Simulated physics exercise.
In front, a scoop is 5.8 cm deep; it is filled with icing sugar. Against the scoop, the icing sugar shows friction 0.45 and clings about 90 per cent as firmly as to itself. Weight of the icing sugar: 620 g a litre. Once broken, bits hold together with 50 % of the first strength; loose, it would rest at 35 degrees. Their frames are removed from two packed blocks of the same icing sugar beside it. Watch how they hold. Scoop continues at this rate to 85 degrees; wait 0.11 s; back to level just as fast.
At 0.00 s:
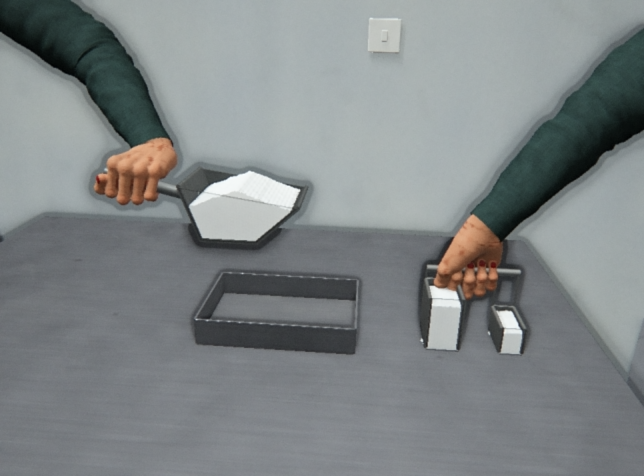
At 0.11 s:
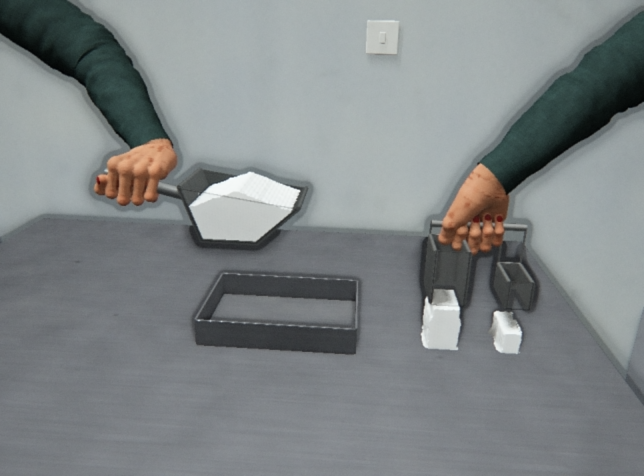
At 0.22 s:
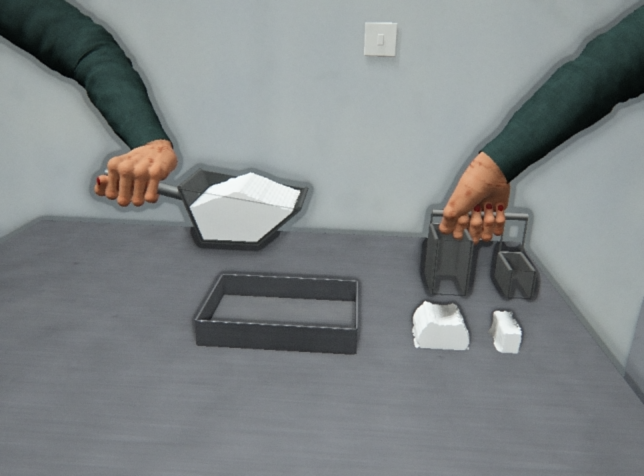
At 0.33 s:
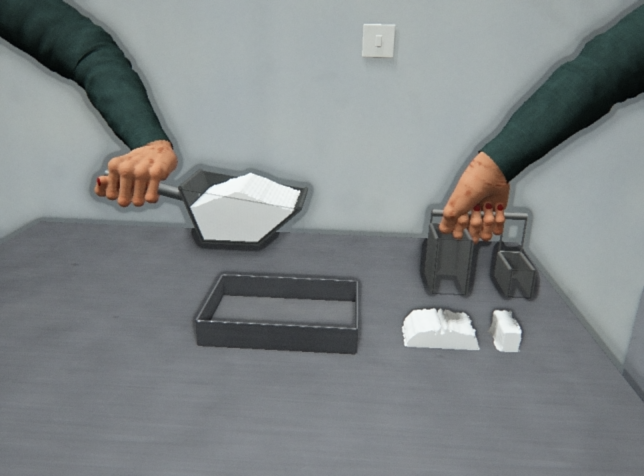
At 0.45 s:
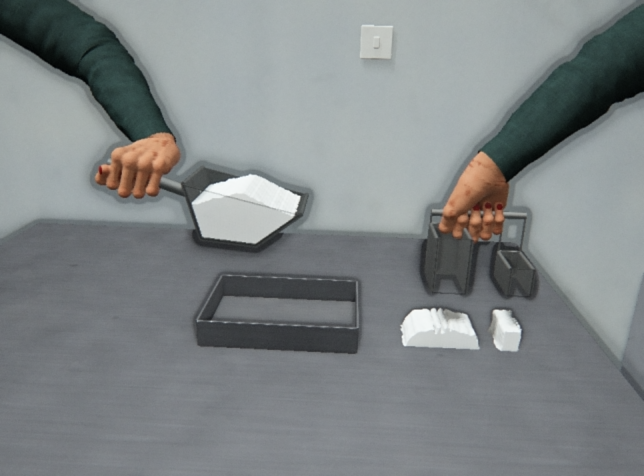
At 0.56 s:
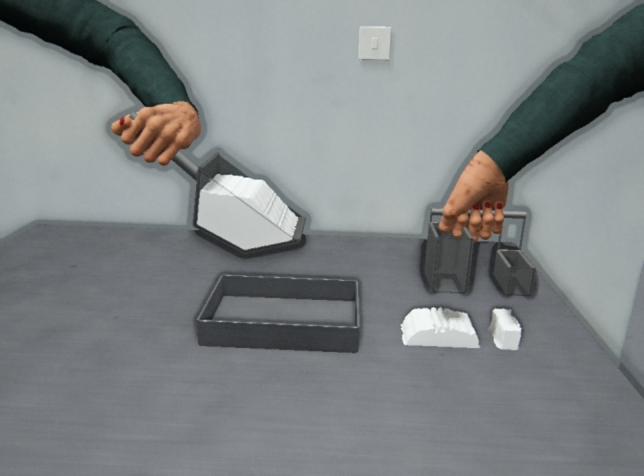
The clip shows two hands above a gray table; the right one lifts dark molds off two white powder blocks, the taller block slumps into a low mound, then the left hand tilts a powder-filled scoop beside an empty rectangular tray.
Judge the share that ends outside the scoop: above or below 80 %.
Prediction - in excess of 80 percent.
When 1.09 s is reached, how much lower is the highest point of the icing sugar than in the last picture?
Measured change: Around 9.0 cm.
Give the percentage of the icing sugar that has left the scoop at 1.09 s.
Estimate: Near 85 in a hundred.
After 0.80 s, the scoop is at 82 degrees and 0 % has left it.
After 1.09 s, the scoop is at 72 degrees and 84 % has left it.
After 1.38 s, the scoop is at 4 degrees and 89 % has left it.
After 1.67 s, the scoop is at 0 degrees and 89 % has left it.
After 1.78 s, at the end, the scoop is at 0 degrees and 89 % has left it.
